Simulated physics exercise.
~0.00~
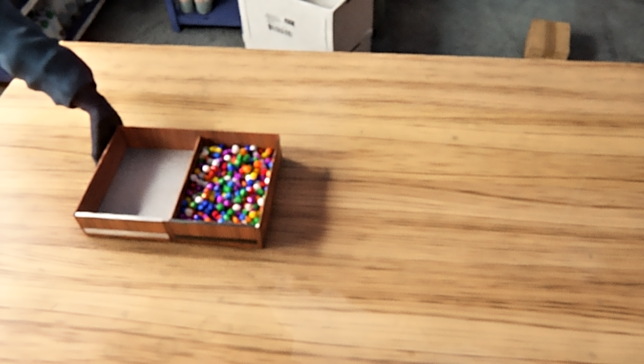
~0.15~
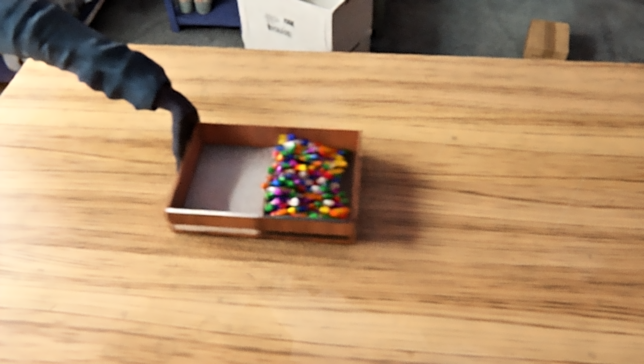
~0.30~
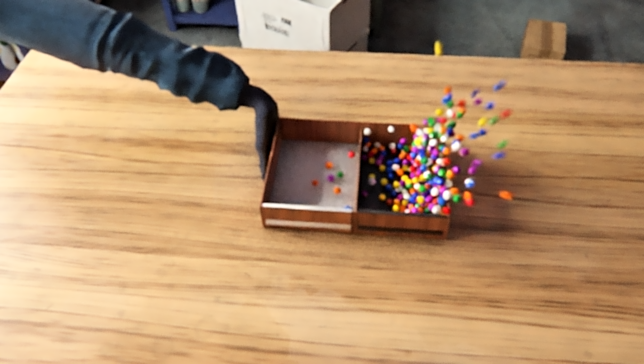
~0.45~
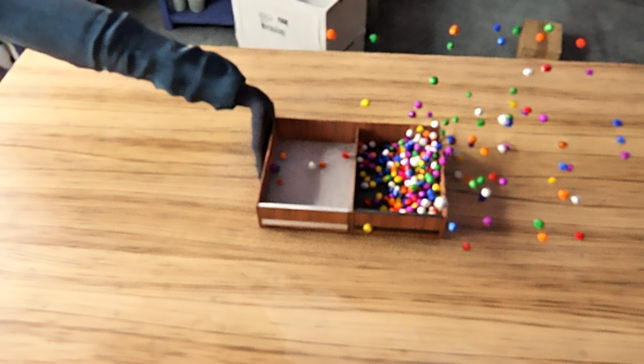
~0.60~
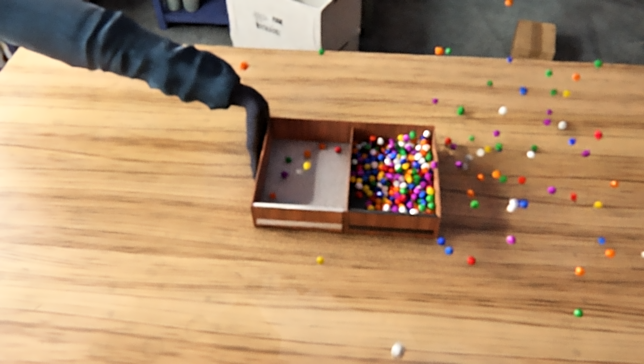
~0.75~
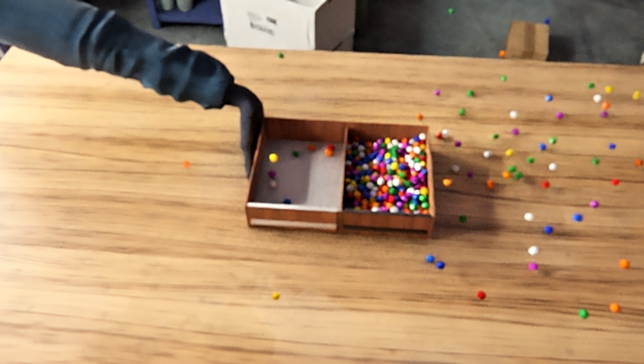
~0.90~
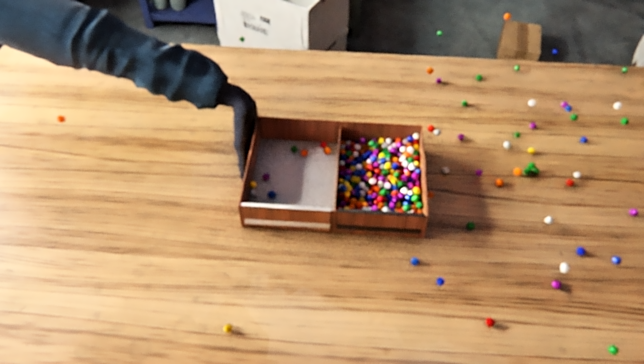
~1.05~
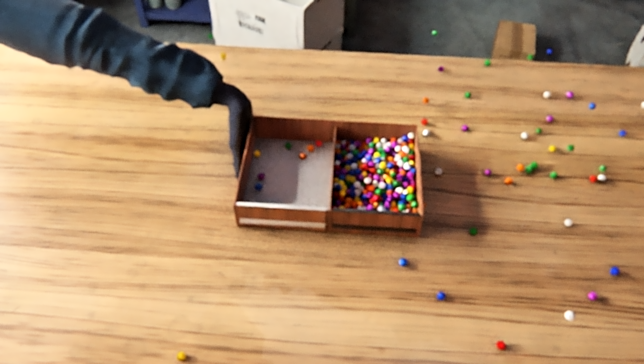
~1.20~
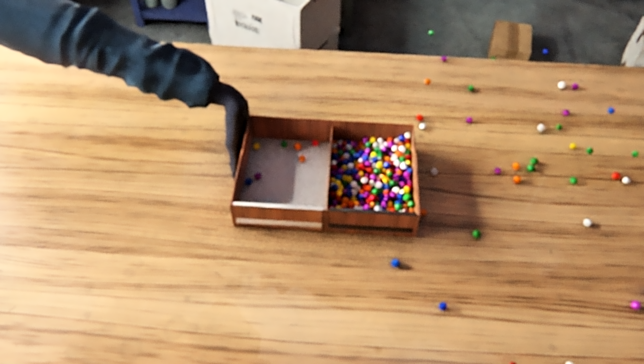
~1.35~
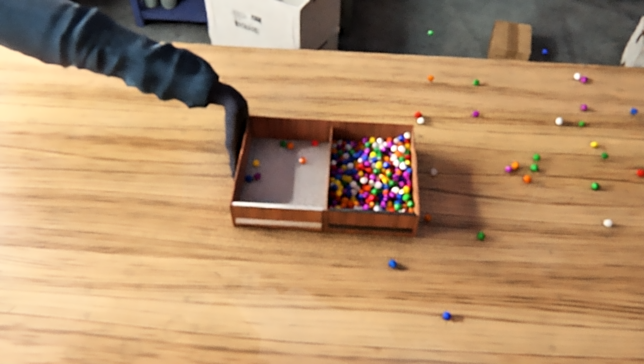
In the video, a dark-sleeved arm slides a two-compartment wooden tray of colorful marbles rightward across a table and stops, sending many flying out. Marbles scatter and roll over the tabletop, a few land in the left compartment, and most remain in the right one.
